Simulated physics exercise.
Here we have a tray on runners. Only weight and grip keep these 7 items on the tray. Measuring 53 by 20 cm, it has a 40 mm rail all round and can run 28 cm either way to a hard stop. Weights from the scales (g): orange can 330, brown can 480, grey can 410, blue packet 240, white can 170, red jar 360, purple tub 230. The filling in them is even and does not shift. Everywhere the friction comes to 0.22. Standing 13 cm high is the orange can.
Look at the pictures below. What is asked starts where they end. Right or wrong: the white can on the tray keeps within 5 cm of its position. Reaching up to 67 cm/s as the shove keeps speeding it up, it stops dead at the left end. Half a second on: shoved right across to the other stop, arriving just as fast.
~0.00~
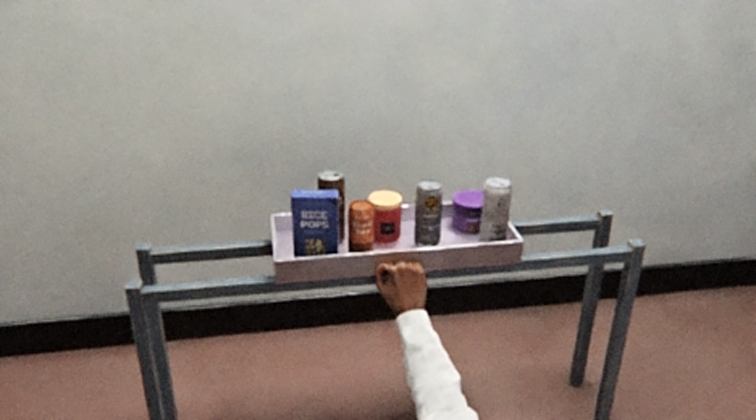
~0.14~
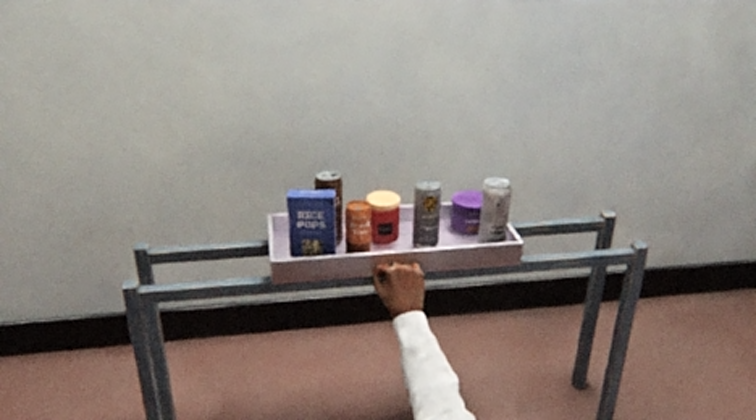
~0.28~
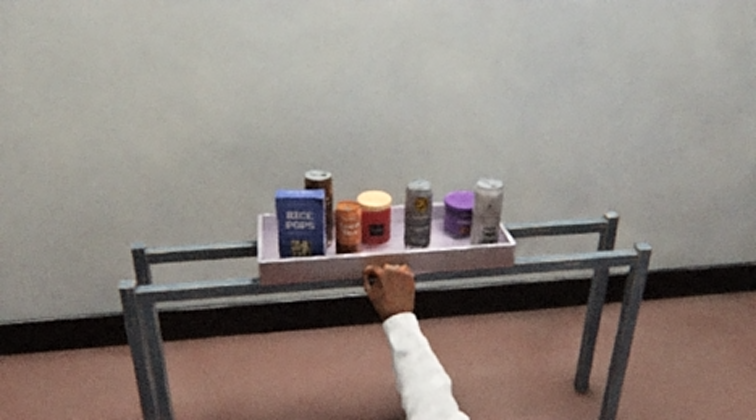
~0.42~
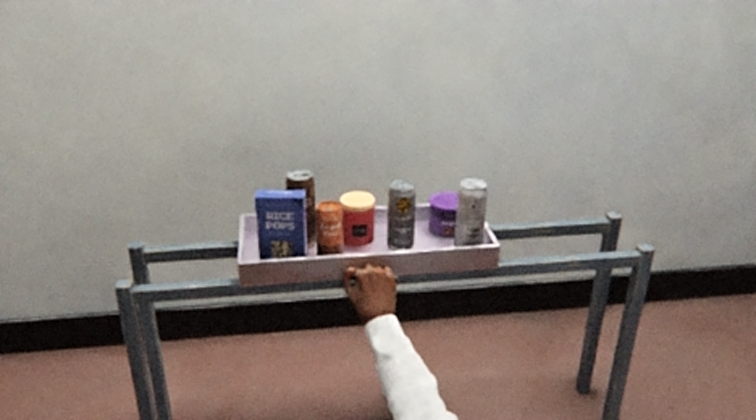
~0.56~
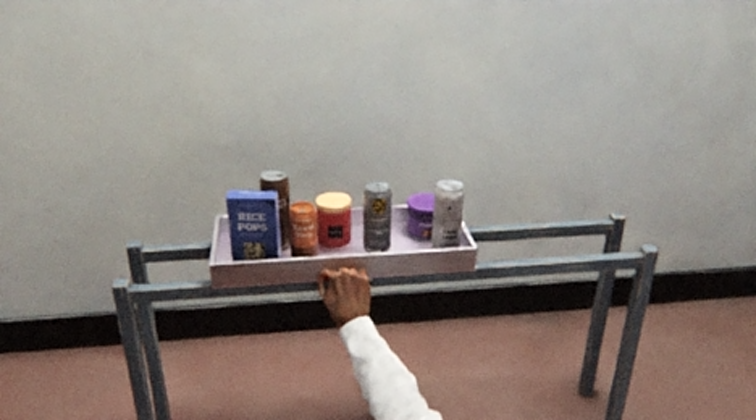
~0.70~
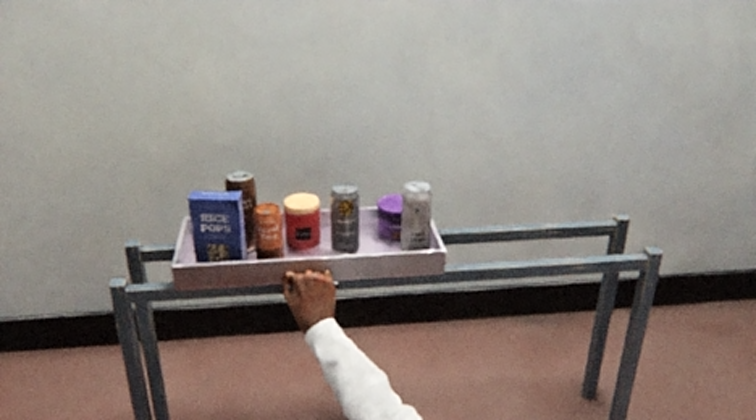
Right.
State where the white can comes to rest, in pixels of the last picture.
Around (628, 211).
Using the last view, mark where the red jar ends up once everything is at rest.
Roughly pixel (508, 211).
Around 0.90 s, tray has slid 28 cm left; white can shifted 2 cm near (357, 226); brown can shifted 2 cm; grey can shifted 2 cm.
Around 1.10 s, tray has slid 28 cm left; white can shifted 9 cm near (324, 227); brown can shifted 9 cm; grey can shifted 9 cm.
Around 3.10 s, tray has slid 28 cm right; white can shifted 6 cm near (602, 213); brown can shifted 6 cm; grey can shifted 6 cm.
Around 3.20 s, tray has slid 28 cm right; white can shifted 2 cm near (619, 212); blue packet shifted 4 cm; orange can shifted 3 cm.
Finally (3.7 s), not toppled but over 5 cm from the start, blue packet; the other 6 still in place (within 5 cm). In the last view, white can near (628, 211).
